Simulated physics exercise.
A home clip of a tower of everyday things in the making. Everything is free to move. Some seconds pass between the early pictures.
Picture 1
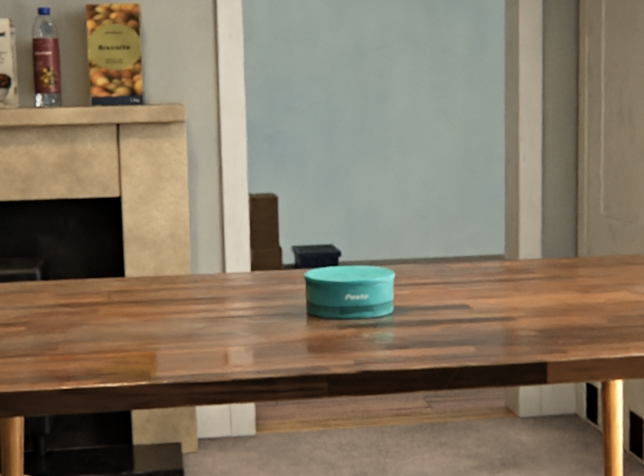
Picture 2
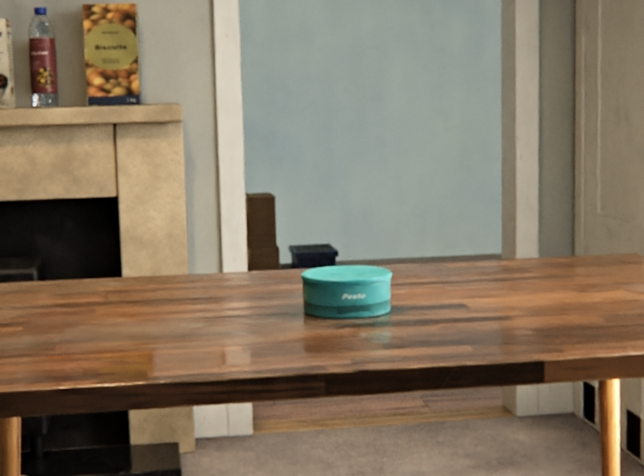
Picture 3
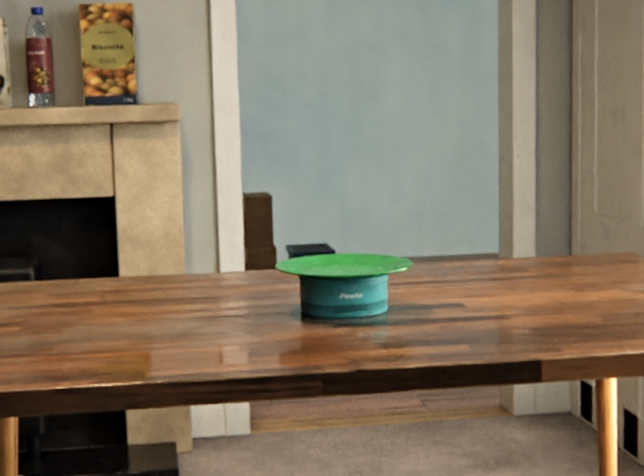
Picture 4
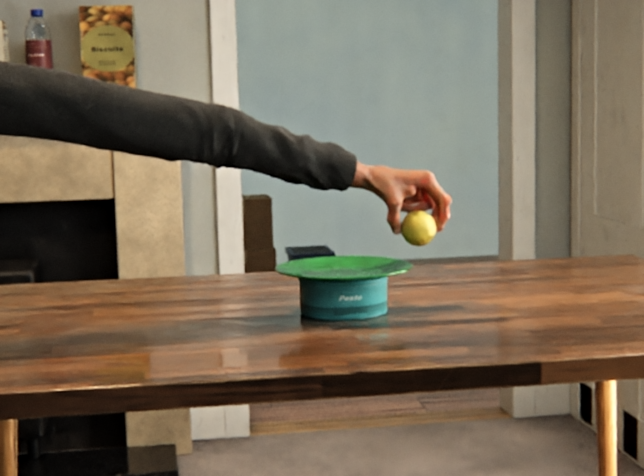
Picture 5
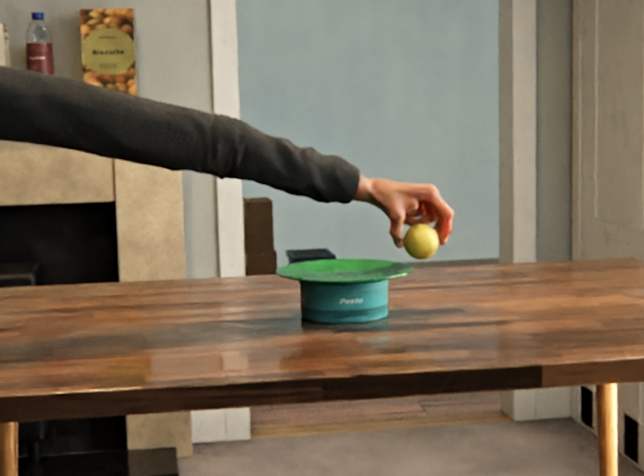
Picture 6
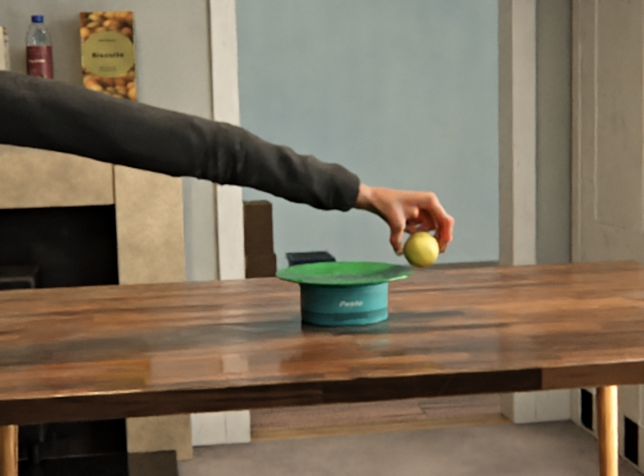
A hand in a dark sleeve reaches in from the left over a wooden table in a home room, seen from the front at slightly above table height. A turquoise tub stands mid-table, with a fireplace, bottle and boxes behind at left. A green plate appears on the tub, then the hand lowers a yellow lemon beside the plate's right edge, while the view shifts very slightly.
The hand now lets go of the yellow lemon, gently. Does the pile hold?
As it turns out, it loses its balance.
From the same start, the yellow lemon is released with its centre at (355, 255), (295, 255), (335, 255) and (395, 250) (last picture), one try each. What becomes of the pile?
First try: It stays up; second try: It stays up; third try: It stays up; fourth try: It keeps its balance.
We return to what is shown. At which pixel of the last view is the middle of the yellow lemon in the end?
At about (452, 296).
Then, 0.30 s later than the last frame, yellow lemon now fallen.
Then, 1.00 s later than the last frame, nothing new.
Then, 2.30 s later than the last frame, yellow lemon resting near (452, 296).
When it is over, fallen, yellow lemon; the other 2 as before. End places, in pixels of the last picture, yellow lemon near (452, 296). The pile comes apart.
